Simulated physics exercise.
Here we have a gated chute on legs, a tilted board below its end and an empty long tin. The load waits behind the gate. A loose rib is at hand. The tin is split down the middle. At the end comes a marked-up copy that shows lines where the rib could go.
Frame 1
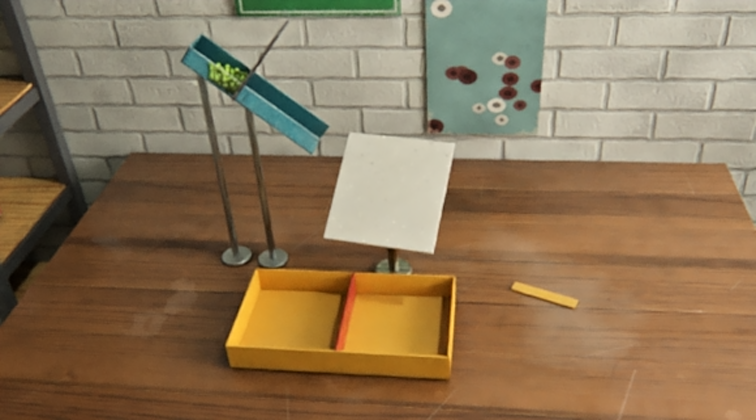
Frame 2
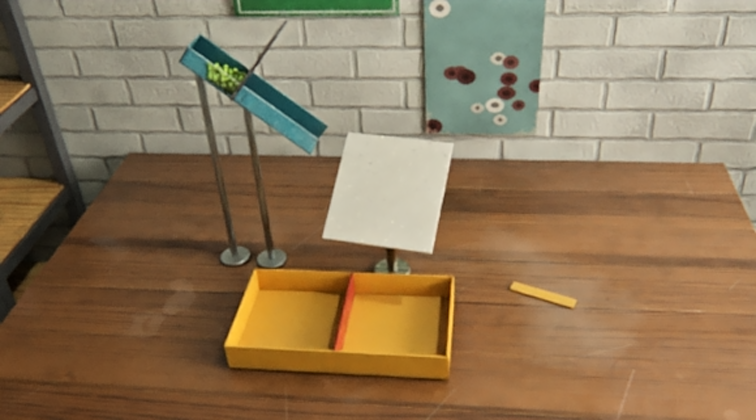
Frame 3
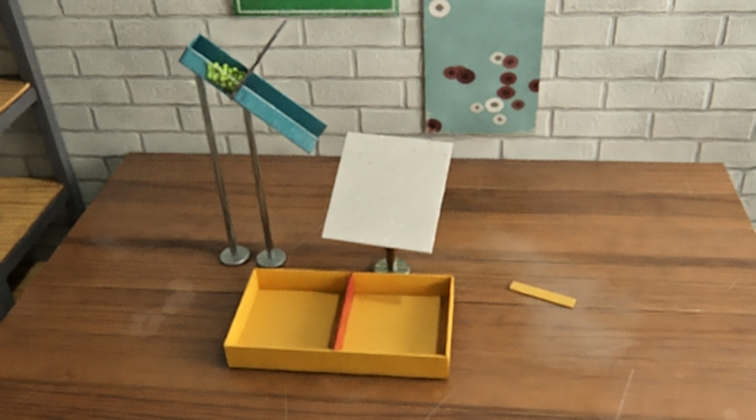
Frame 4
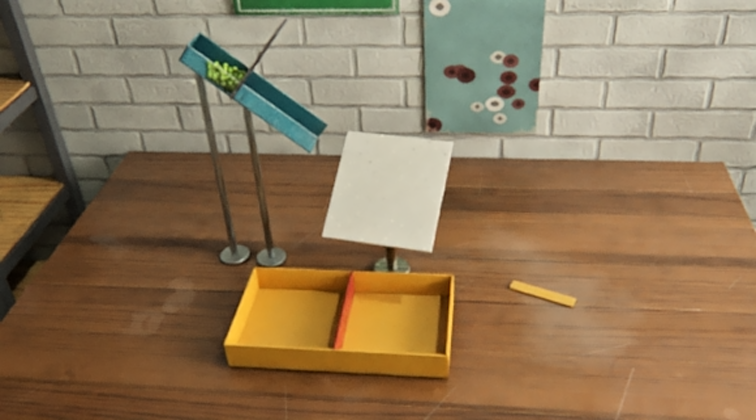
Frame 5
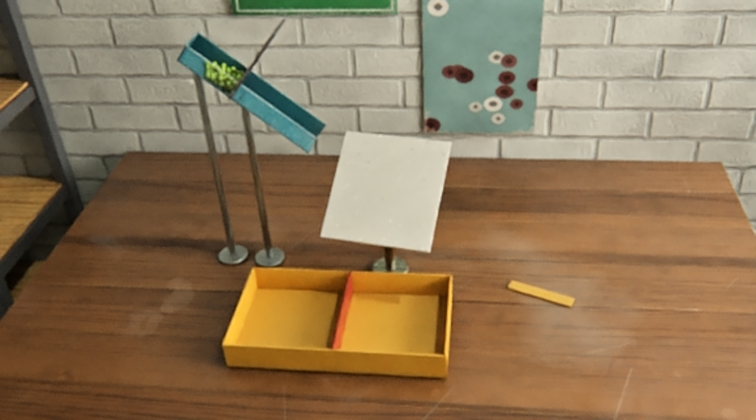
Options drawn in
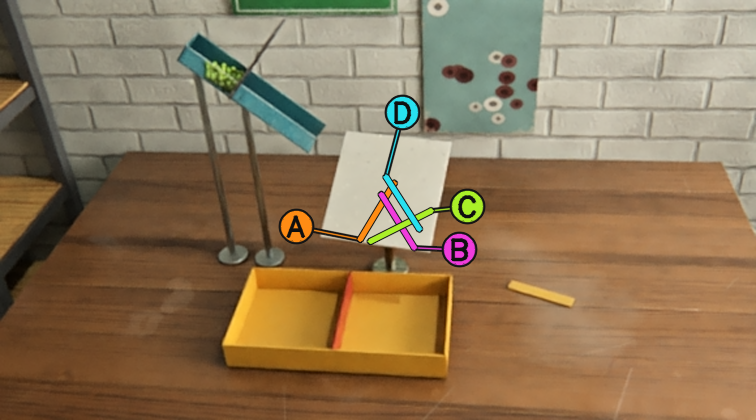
At the start, small green pieces, dried peas, rest behind a gate in a sloping blue chute on thin legs, beside a tilted white board and an empty yellow tin with a red middle wall. Through to the end, nothing visibly moves beyond a very slight shift of the whole view.
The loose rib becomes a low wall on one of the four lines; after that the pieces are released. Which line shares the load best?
It is C.
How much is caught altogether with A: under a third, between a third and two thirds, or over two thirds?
It is over two thirds.
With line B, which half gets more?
The right half.
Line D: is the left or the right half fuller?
More lands on the right.
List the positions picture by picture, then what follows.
Load behind the gate at (230, 78), dried peas; lip of the chute at (316, 147), sloping fairly steeply, in the first picture.
Middle of the board at (388, 190), tilted fairly steeply; middle of its low edge at (376, 245); of its high edge at (400, 138), in the second picture.
Front corners of the tin at (224, 345) and (447, 357); front end of its middle wall at (334, 351), in the third picture.
Middle of the load at (228, 77); lip at (314, 145), in the fourth picture.
Middle of the load at (226, 77); lip at (312, 145), in the fifth picture.
On the marked copy, line A from (394, 183) to (360, 239); line B from (381, 194) to (414, 247); line C from (431, 210) to (370, 241); line D from (386, 177) to (419, 229).
For line A, of what is caught, most in the left half, a small part in the right.
For line B, of what is caught, a small part in the left half, nearly all in the right.
For line C, of what is caught, about half in the left half, about half in the right.
For line D, of what is caught, a small part in the left half, nearly all in the right.
